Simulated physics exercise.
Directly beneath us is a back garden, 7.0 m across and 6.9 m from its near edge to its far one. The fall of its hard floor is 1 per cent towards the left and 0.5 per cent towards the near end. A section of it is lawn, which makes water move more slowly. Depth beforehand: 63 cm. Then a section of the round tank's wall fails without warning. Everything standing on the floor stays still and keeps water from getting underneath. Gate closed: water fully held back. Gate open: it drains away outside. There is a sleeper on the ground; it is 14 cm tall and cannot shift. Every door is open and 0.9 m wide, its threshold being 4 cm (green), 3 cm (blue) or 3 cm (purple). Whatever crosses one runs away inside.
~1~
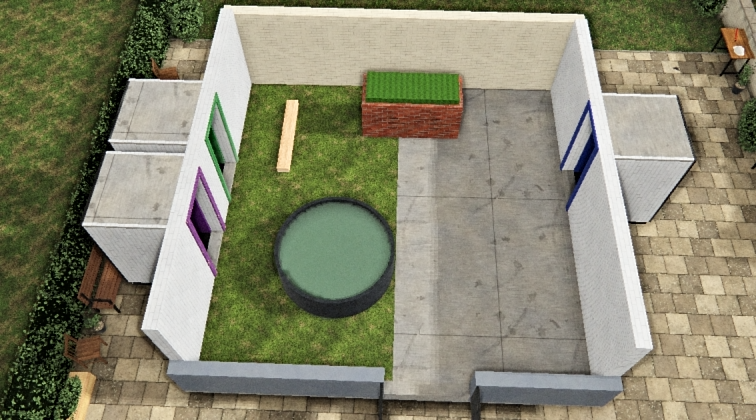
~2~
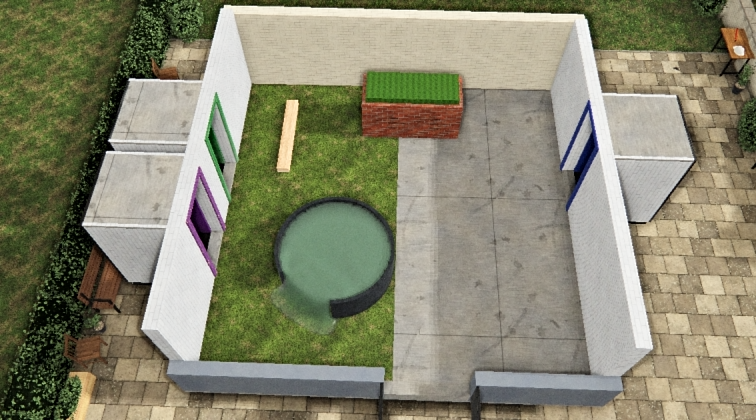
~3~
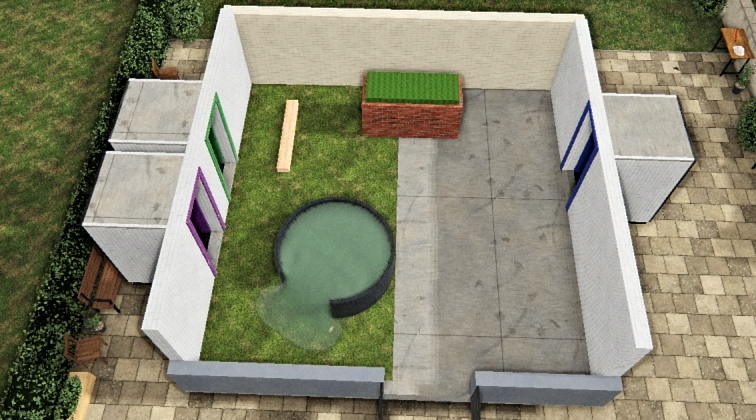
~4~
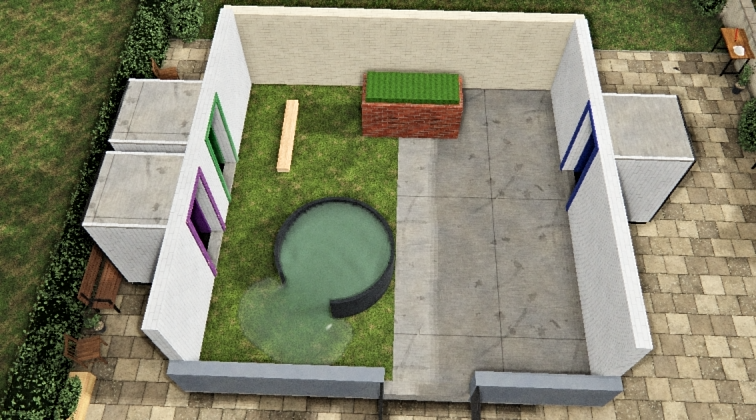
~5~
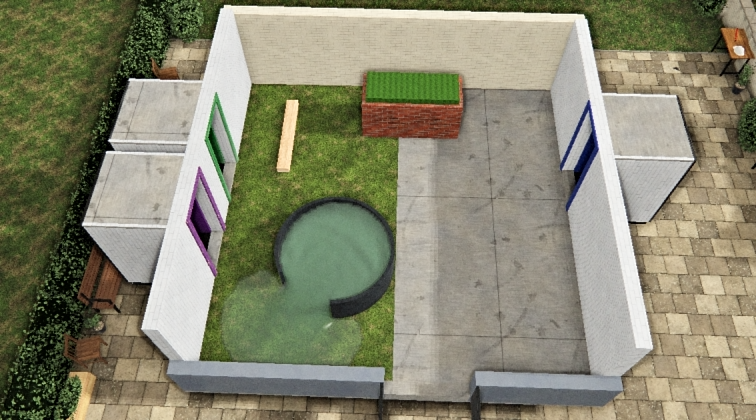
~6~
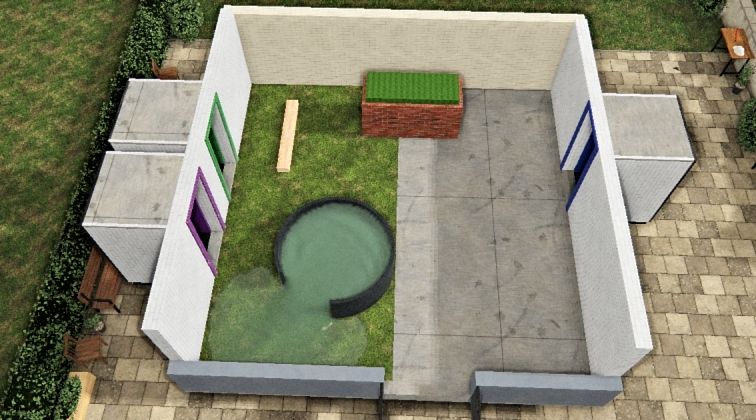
We see a walled garden from above, with a round tank of greenish water standing on grass; a gap opens in its lower left side, and water pours out, spreading across the lawn toward the near left corner.
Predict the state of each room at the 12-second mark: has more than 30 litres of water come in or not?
Behind the green door more has come in; behind the blue door not more; behind the purple door more has come in.
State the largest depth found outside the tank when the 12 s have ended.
About 9 cm.
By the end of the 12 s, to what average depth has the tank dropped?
It averages close to 5 cm.
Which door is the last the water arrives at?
The blue one.
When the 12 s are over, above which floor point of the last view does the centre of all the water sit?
About (346, 229).
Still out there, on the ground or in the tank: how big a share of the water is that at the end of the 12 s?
Roughly 86 percent.
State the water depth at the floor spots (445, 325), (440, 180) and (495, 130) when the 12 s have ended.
Reading - approx. 4 / 3 / 1 cm.
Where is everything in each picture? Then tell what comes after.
In the first frame, still water, 63 cm deep, in the round tank at (335, 249).
In the second frame, water pours out at (304, 302) and has run 0.7 m, to (279, 289); deepest outside 30 cm, 63 cm at the round tank's back.
In the third frame, the front is at (262, 297), 0.9 m from the gap at (305, 303); 0.9 m2 of floor is under water; 63 cm left at the back of the round tank.
In the fourth frame, water pours out at (305, 303) and has run 1.2 m, to (243, 317); deepest outside 31 cm, 63 cm at the round tank's back.
In the fifth frame, water pours out at (305, 303) and has run 1.5 m, to (229, 345); deepest outside 32 cm, 60 cm at the round tank's back.
In the sixth frame, water pours out at (305, 303) and has run 1.8 m, to (222, 368); deepest outside 32 cm, 53 cm at the round tank's back.
A moment later water covers 10 % of the floor and is deepest (55 cm) near (197, 373); green door not reached, blue door not reached, purple door not reached.
Soon after water covers 15 % of the floor and is deepest (42 cm) near (197, 373); green door not reached, blue door not reached, purple door 8 cm at the sill, 0 L in.
Next water covers 35 % of the floor and is deepest (24 cm) near (197, 373); green door 7 cm at the sill, 0 L in, blue door not reached, purple door 10 cm at the sill, 23 L in.
Later on water covers 70 % of the floor and is deepest (14 cm) near (197, 373); green door 8 cm at the sill, 27 L in, blue door not reached, purple door 9 cm at the sill, 82 L in.
At the end water covers 90 % of the floor and is deepest (9 cm) near (197, 373); green door 8 cm at the sill, 71 L in, blue door 1 cm at the sill, 0 L in, purple door 7 cm at the sill, 137 L in.
